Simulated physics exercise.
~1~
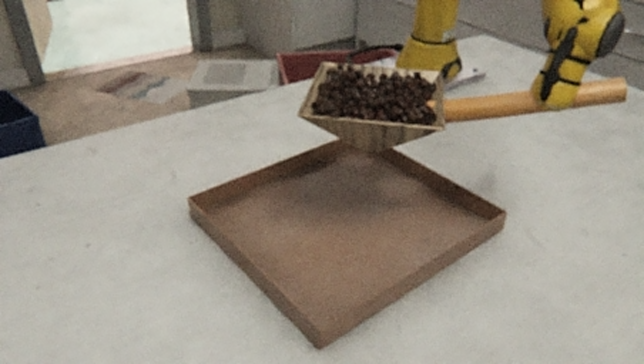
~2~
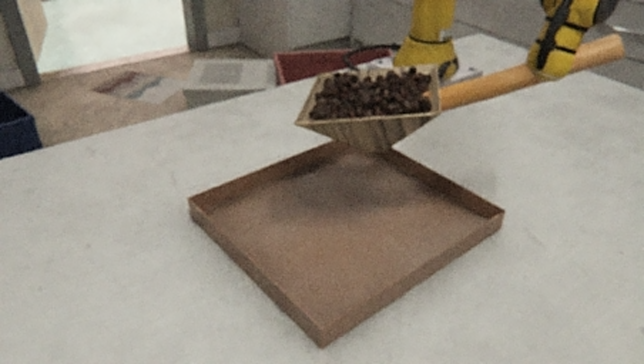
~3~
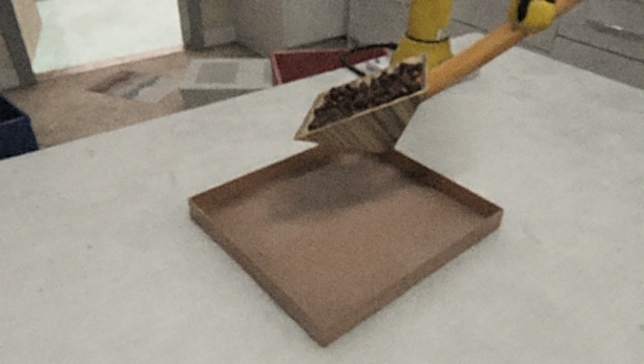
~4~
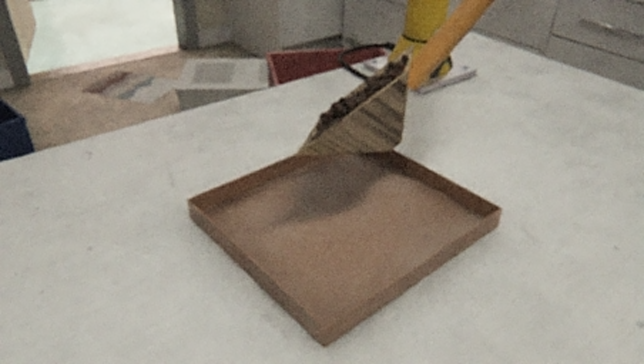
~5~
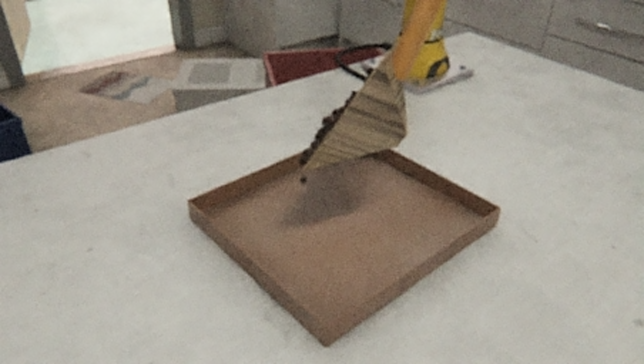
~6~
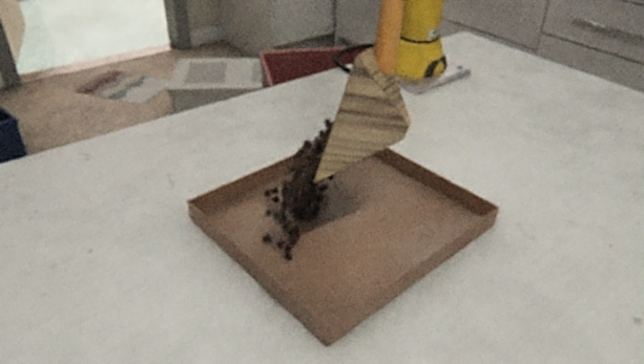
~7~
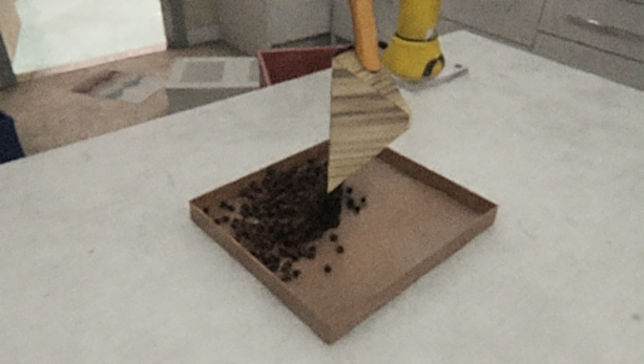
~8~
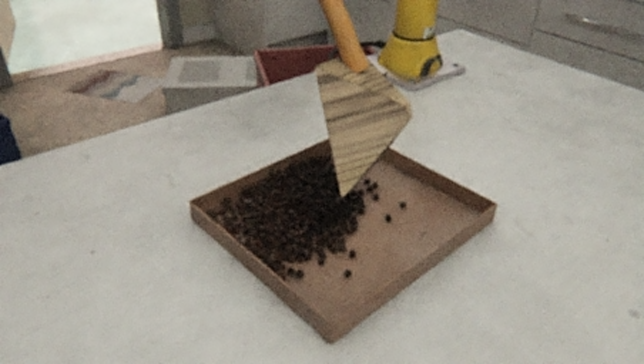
Wooden scoop held by a yellow robotic arm tipping steeply, pouring dark coffee beans into a shallow brown tray until emptied.
